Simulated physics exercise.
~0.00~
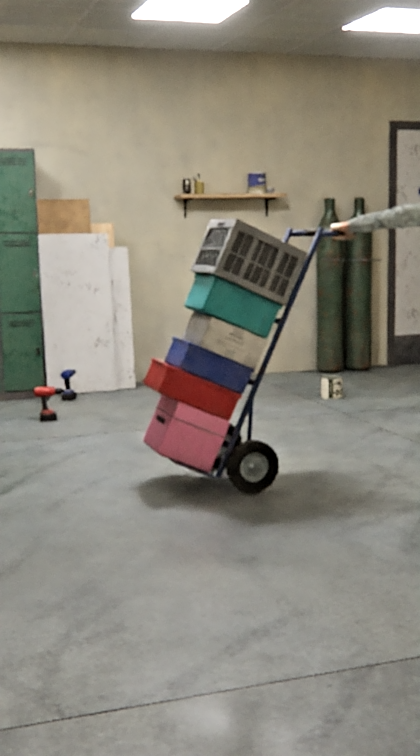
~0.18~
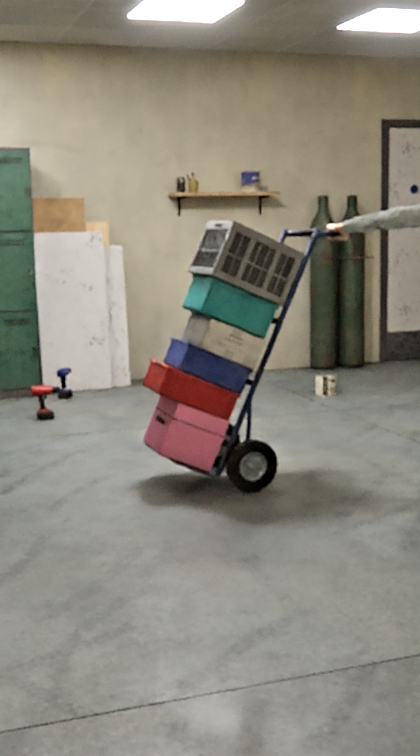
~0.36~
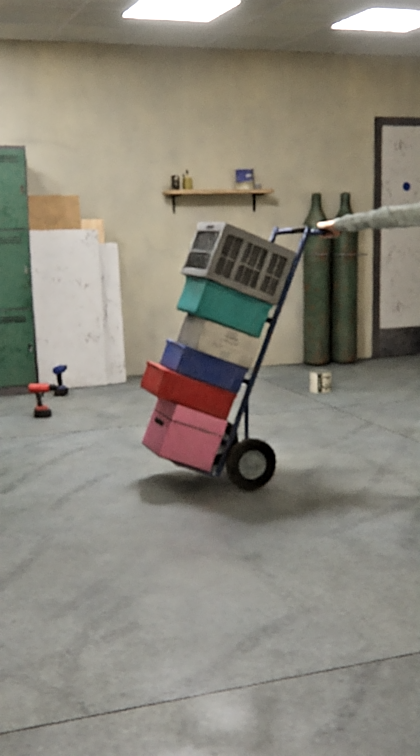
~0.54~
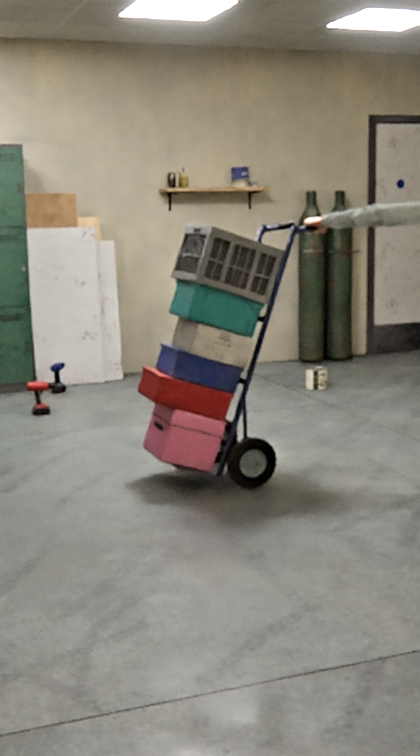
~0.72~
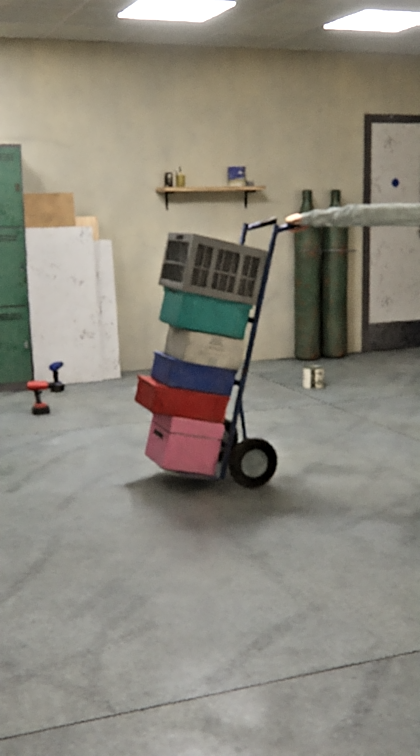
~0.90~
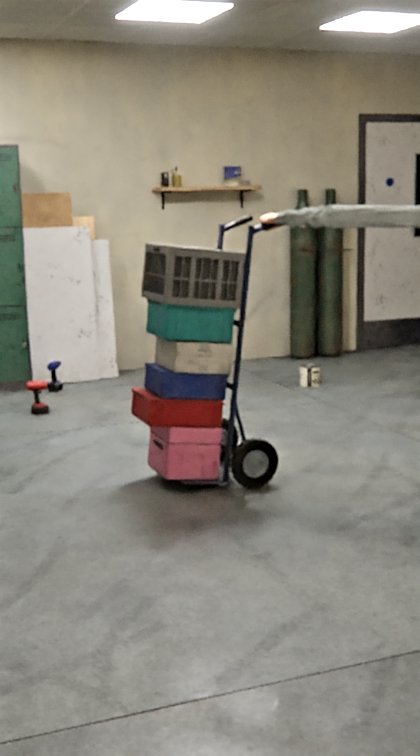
An arm at the right held a blue hand truck leaning back with a stack of coloured boxes and a grey crate on top, then pushed the handle leftward, bringing the load nearly upright.
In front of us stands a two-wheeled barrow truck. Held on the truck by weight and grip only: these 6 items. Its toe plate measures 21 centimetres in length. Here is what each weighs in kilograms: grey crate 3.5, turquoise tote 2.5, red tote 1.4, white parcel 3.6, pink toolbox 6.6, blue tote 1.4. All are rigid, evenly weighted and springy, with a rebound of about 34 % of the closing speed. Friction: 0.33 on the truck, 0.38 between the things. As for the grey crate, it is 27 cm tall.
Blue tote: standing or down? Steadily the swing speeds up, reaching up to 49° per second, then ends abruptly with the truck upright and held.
Goes over.
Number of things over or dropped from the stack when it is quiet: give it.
It adds up to 6.
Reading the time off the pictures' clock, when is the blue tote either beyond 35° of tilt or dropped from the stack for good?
I'd say around the 1.9 s mark.
After 1.90 s, truck upright; grey crate and turquoise tote now dropped from the stack; blue tote tipped 35° from how it sat near (122, 401); white parcel tipped 35° from how it sat.
After 2.30 s, truck upright; red tote, white parcel and blue tote now dropped from the stack; pink toolbox on its side.
At rest (3.6 s), dropped from the stack and tipped over, grey crate, turquoise tote, red tote, white parcel and blue tote; tipped over on the truck, pink toolbox.
